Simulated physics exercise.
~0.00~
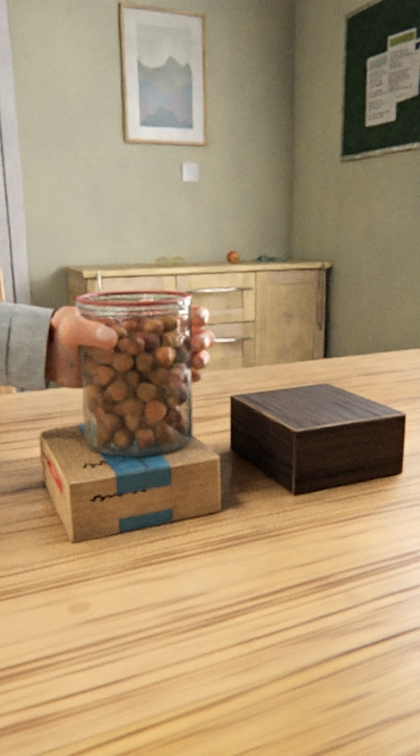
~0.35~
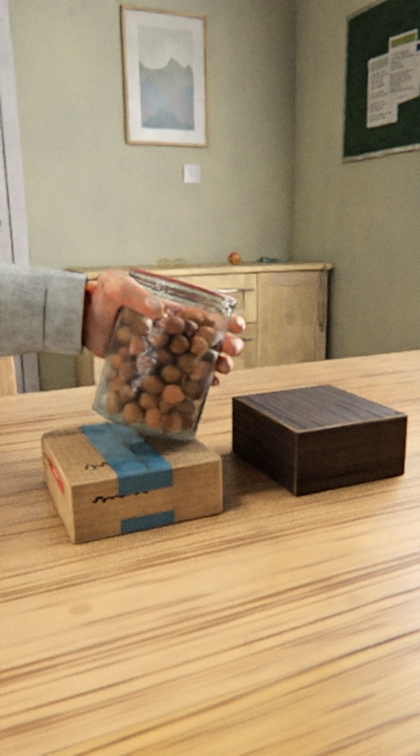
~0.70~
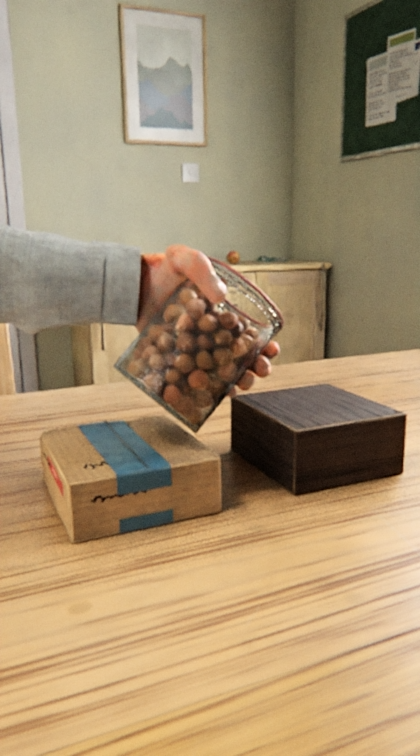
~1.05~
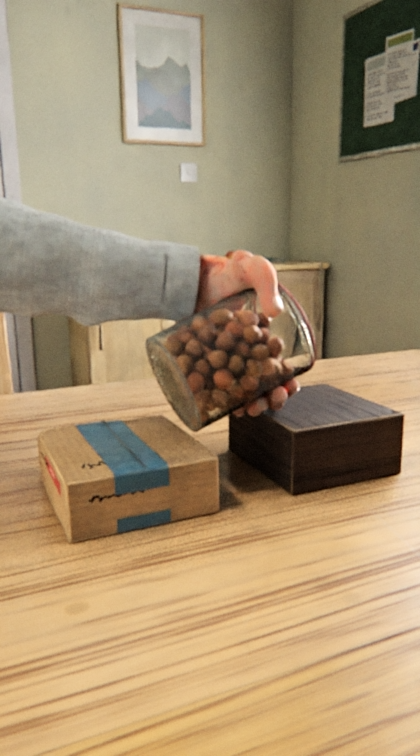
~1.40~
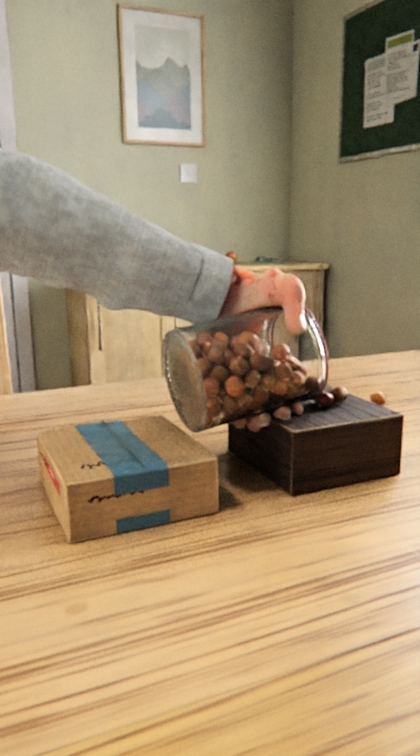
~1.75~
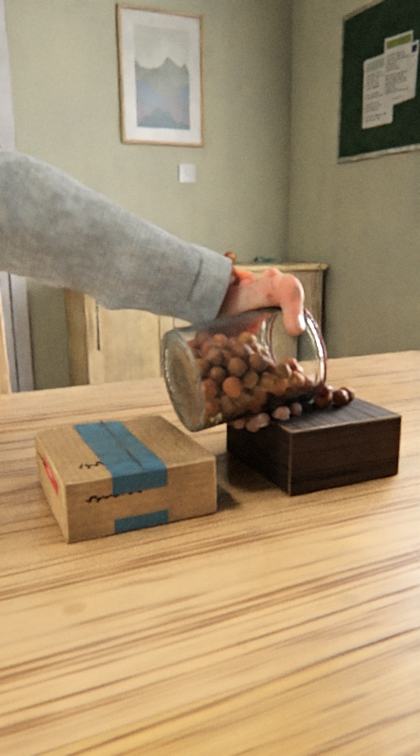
Glass jar of hazelnuts being lifted off a cardboard box by a hand, tipping right onto a dark block, spilling some nuts.
